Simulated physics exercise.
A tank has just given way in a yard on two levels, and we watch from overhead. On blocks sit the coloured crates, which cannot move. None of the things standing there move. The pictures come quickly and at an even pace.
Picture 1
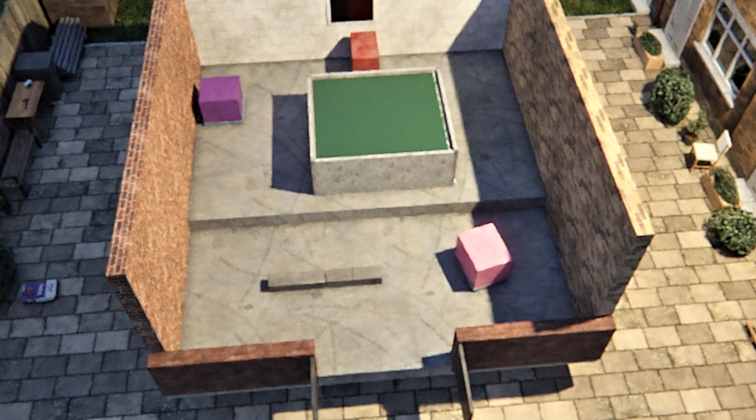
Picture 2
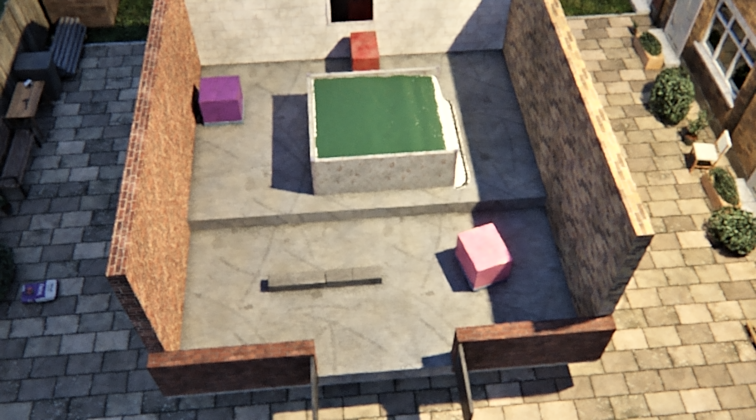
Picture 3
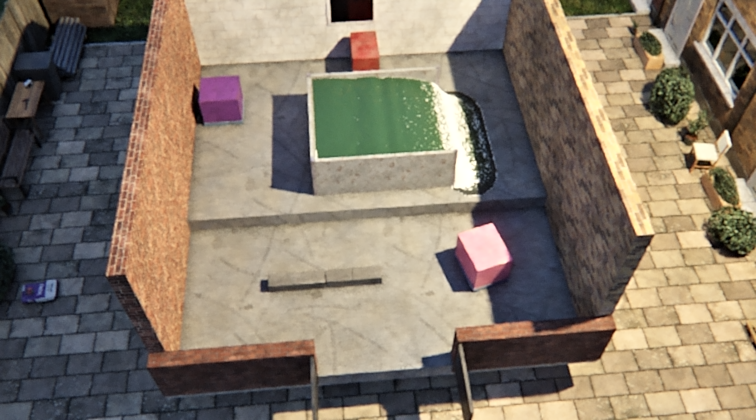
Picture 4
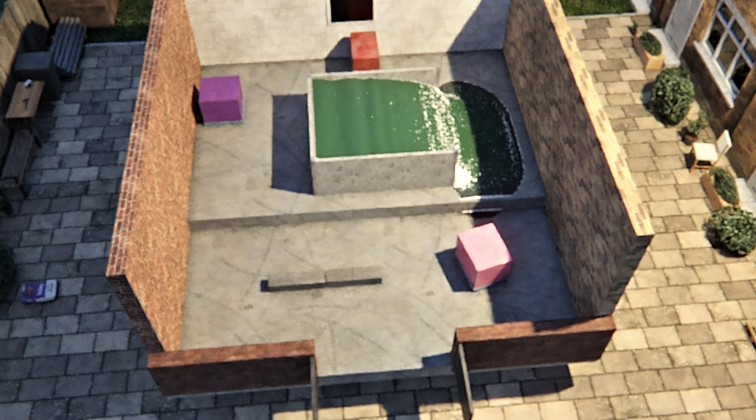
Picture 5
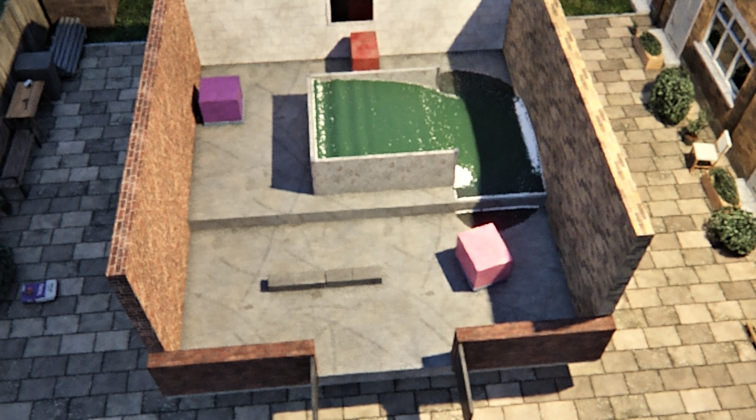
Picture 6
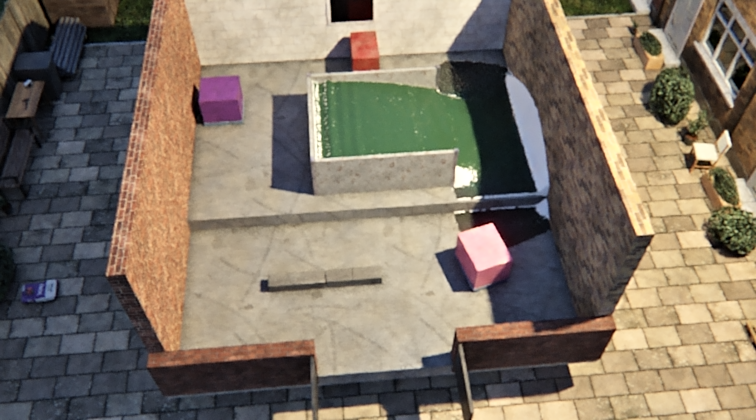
A walled yard on two levels, with brick walls at the sides and paving around it, is seen from overhead by a camera that stays still. A pale tank of green water stands on the upper level, with a purple crate to its left, a red one behind and a pink one at lower right. The tank's right side opens, and water pours out rightward, spreading across the floor to the brick wall.
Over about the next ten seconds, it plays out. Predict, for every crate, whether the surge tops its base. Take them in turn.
In order: The purple crate will not stay dry, the pink crate will not stay dry, the red crate will not stay dry.
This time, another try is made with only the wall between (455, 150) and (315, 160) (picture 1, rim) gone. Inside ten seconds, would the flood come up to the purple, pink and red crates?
The purple crate is not overtopped, the pink crate is overtopped, and the red crate is not overtopped.
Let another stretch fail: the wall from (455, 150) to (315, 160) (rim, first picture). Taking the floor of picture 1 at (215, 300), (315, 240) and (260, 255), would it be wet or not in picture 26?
Soaked / soaked / soaked.
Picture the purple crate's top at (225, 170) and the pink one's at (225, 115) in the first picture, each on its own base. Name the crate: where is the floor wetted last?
The purple one comes last.
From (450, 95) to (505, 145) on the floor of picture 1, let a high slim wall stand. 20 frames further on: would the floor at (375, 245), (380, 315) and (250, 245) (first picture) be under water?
One by one: Soaked, soaked, spared.
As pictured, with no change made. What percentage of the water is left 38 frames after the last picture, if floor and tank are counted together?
I make it around 96 per cent.
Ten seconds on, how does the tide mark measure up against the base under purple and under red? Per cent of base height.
270 %, then 200 %.
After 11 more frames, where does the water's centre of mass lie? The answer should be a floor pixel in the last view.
Centre point: Around (457, 150).
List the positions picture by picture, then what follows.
The first picture shows the tank at (379, 115) is whole and still.
In the second picture, the front is at a hidden place, out from the gap at (443, 129).
In the third picture, the front is at (456, 94), out from the gap at (443, 132).
In the fourth picture, the front is at (478, 89), out from the gap at (442, 134).
In the fifth picture, the front is at (544, 189), out from the gap at (442, 134).
In the sixth picture, water pours out at (442, 134) and has run to (548, 225).
A moment on, water covers 20 % of the floor; the purple crate not reached, the pink crate water round its plinth, the red crate not reached.
Next, water covers 30 % of the floor; the purple crate not reached, the pink crate water round its plinth, the red crate water round its plinth.
Then, water covers 60 % of the floor; the purple crate not reached, the pink crate water round its plinth, the red crate water round its plinth.
Later, water covers 90 % of the floor; the purple crate water round its plinth, the pink crate water round its plinth, the red crate water round its plinth.
In the end, water covers 95 % of the floor; the purple crate was topped, the pink crate was topped, the red crate was topped.
